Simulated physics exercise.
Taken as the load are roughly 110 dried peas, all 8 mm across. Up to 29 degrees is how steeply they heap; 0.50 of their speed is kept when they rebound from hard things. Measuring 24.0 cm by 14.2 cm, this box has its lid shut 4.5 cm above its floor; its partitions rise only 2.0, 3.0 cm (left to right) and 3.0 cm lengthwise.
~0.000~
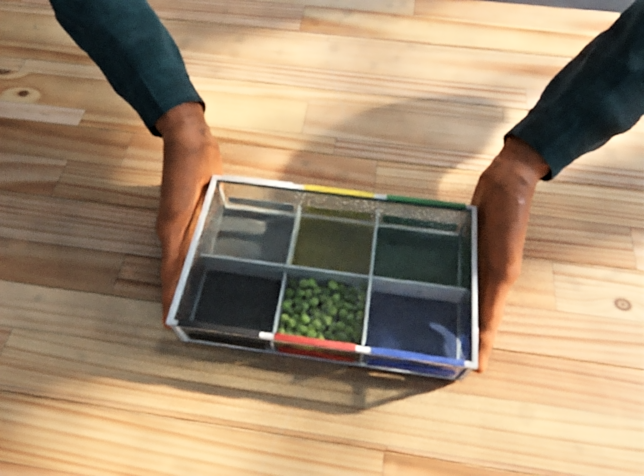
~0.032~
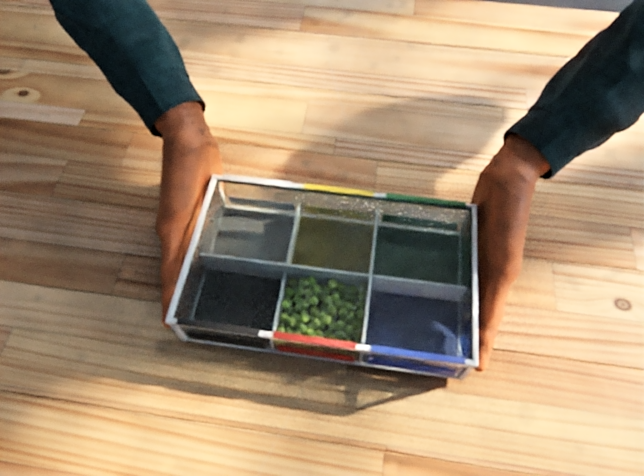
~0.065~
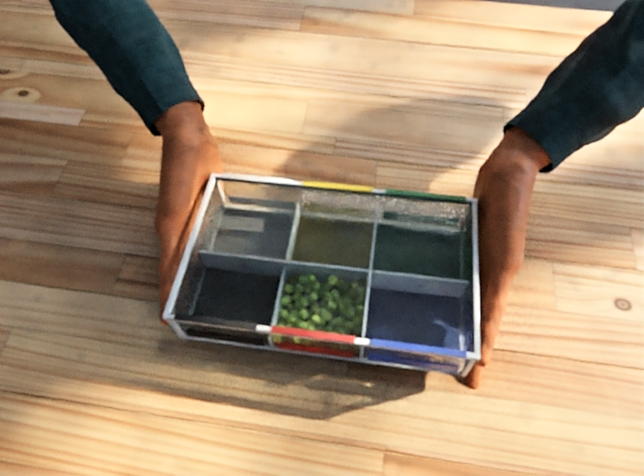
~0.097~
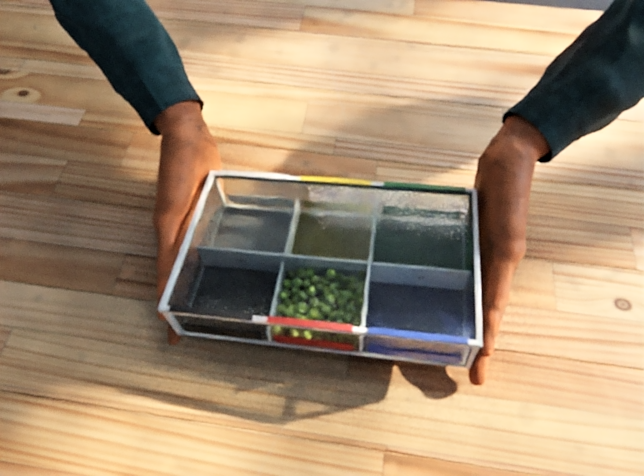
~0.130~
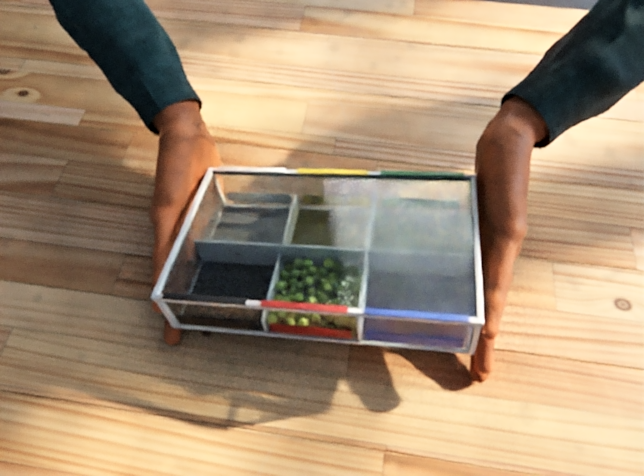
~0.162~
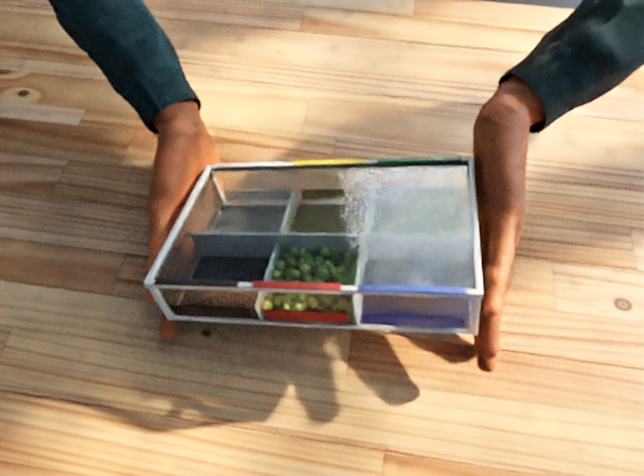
On a wooden table, two hands held a clear-lidded, six-part box with green peas in the front middle section and slowly, then more quickly, tilted it, while the peas stayed in their section.
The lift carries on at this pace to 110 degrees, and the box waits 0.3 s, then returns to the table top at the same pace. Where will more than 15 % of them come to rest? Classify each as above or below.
Classification: Red compartment below, blue compartment below, green compartment below, yellow compartment below, white compartment above, black compartment below.
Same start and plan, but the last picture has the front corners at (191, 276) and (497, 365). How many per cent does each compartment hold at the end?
Each compartment ends with, in per cent, red 60, blue 30, green 10, yellow 0, white 0 and black 0.
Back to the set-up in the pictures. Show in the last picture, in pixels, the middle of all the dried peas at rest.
Estimated resting centre: Around (242, 228).
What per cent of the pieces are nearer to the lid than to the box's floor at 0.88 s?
About 90 per cent.
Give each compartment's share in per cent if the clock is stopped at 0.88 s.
It splits as red 15, blue 0, green 0, yellow 5, white 65 and black 15 percent.
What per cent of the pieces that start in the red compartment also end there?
Something like 0 in a hundred.
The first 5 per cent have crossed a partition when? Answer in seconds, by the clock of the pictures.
Somewhere near 0.55 s.
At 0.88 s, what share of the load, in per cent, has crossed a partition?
Reading: Close to 85 %.
Then, at 0.88 s, tilt 110 degrees; red 15 %, yellow 5 %, white 65 %, black 15 %.
After 1.36 s, tilt 61 degrees; white 95 %, black 5 %.
After 1.91 s, tilt 0 degrees; white 95 %, black 5 %.
By 2.3 s all is still; red 0 %, blue 0 %, green 0 %, yellow 0 %, white 95 %, black 5 %.
